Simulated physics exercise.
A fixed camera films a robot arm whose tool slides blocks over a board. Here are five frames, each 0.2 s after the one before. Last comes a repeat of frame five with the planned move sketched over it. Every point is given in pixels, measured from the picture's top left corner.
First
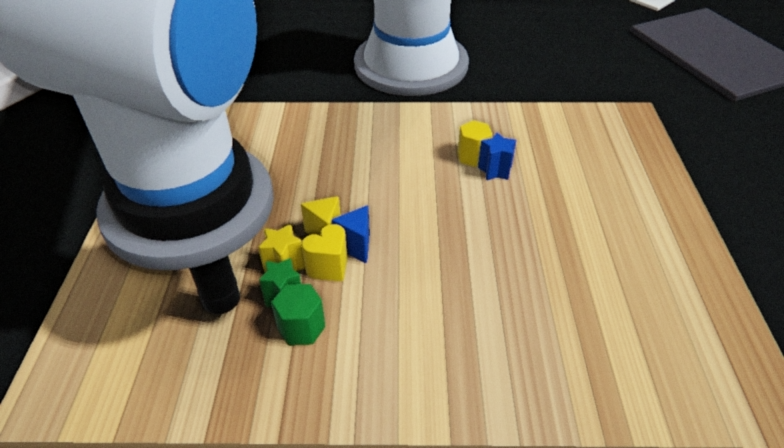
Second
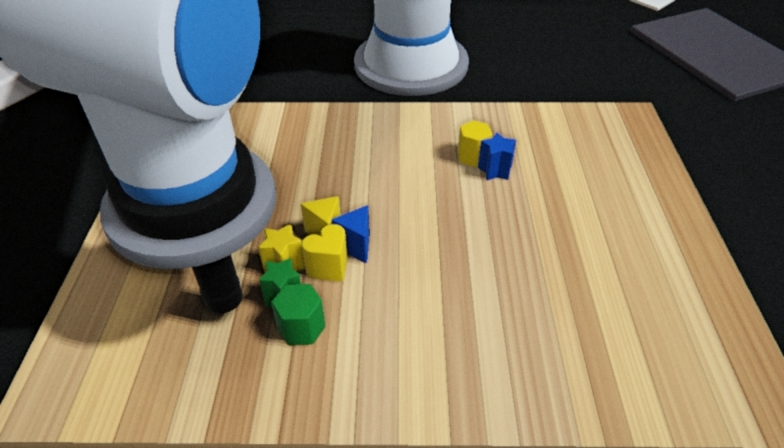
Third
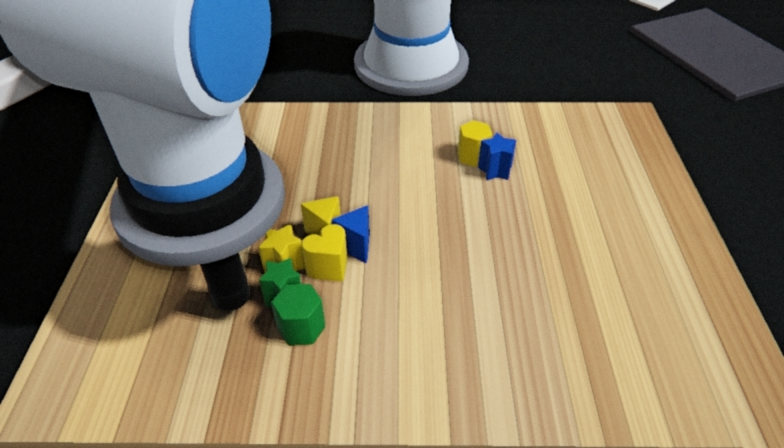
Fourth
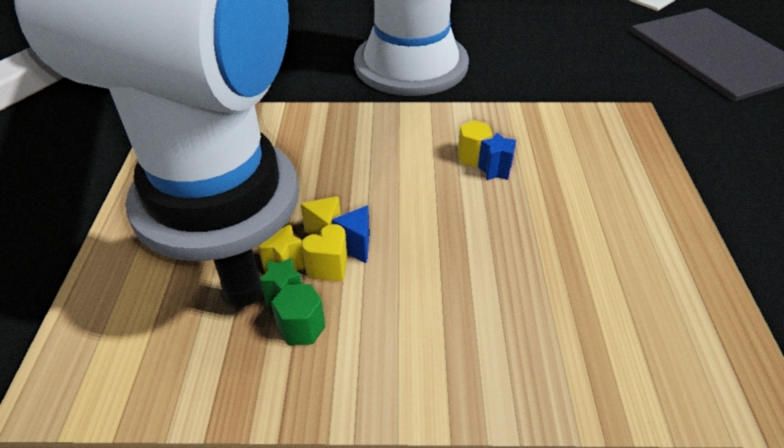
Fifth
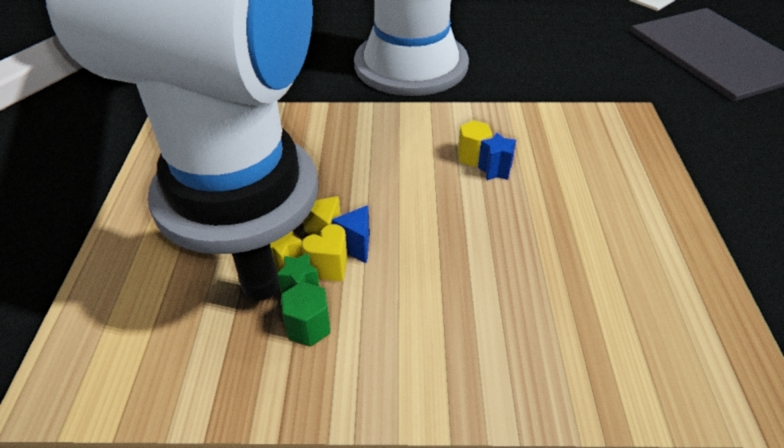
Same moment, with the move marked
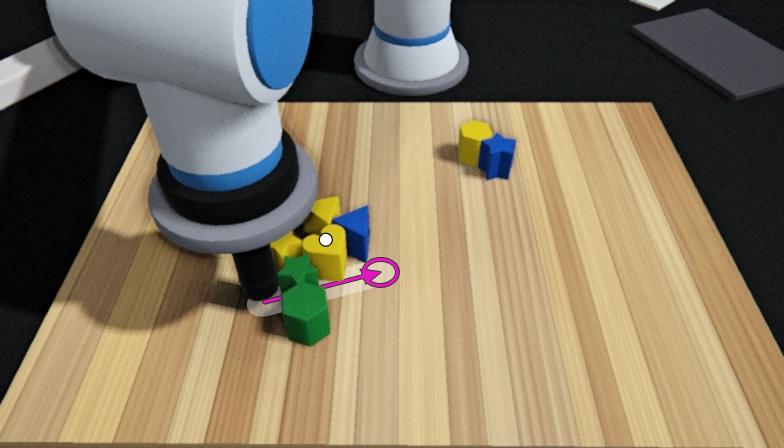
On a wooden table, a robot arm moves right and nudges two green blocks slightly.
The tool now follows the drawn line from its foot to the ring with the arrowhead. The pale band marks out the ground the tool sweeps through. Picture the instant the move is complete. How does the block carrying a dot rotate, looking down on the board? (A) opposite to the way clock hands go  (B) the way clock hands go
The correct letter is A.
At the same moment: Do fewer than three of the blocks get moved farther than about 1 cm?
I'd say no.
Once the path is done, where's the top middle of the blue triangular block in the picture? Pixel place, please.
At pixel (368, 207).
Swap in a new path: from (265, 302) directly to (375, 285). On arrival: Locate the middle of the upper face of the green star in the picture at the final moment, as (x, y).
At (406, 257).
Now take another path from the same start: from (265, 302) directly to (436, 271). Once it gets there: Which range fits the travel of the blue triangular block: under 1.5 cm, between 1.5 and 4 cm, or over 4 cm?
My estimate: Under 1.5 cm.
Path on the board, from (265, 302) directly to (381, 272); the dot is on the yellow heart.
On the path given first. One third of the way, tool at (304, 277); green star at (337, 265); green six-sided block at (309, 300), turned 15° clockwise.
Two thirds of the way, tool at (343, 267); green star at (370, 264), turned 15° clockwise; green six-sided block at (309, 300), turned 15° clockwise; yellow heart at (345, 226), turned 25° anticlockwise; blue triangular block at (368, 207), turned 35° clockwise.
At the end, tool at (380, 258); green star at (396, 265), turned 50° clockwise; green six-sided block at (309, 300), turned 15° clockwise; yellow heart at (345, 226), turned 25° anticlockwise; blue triangular block at (368, 207), turned 35° clockwise.
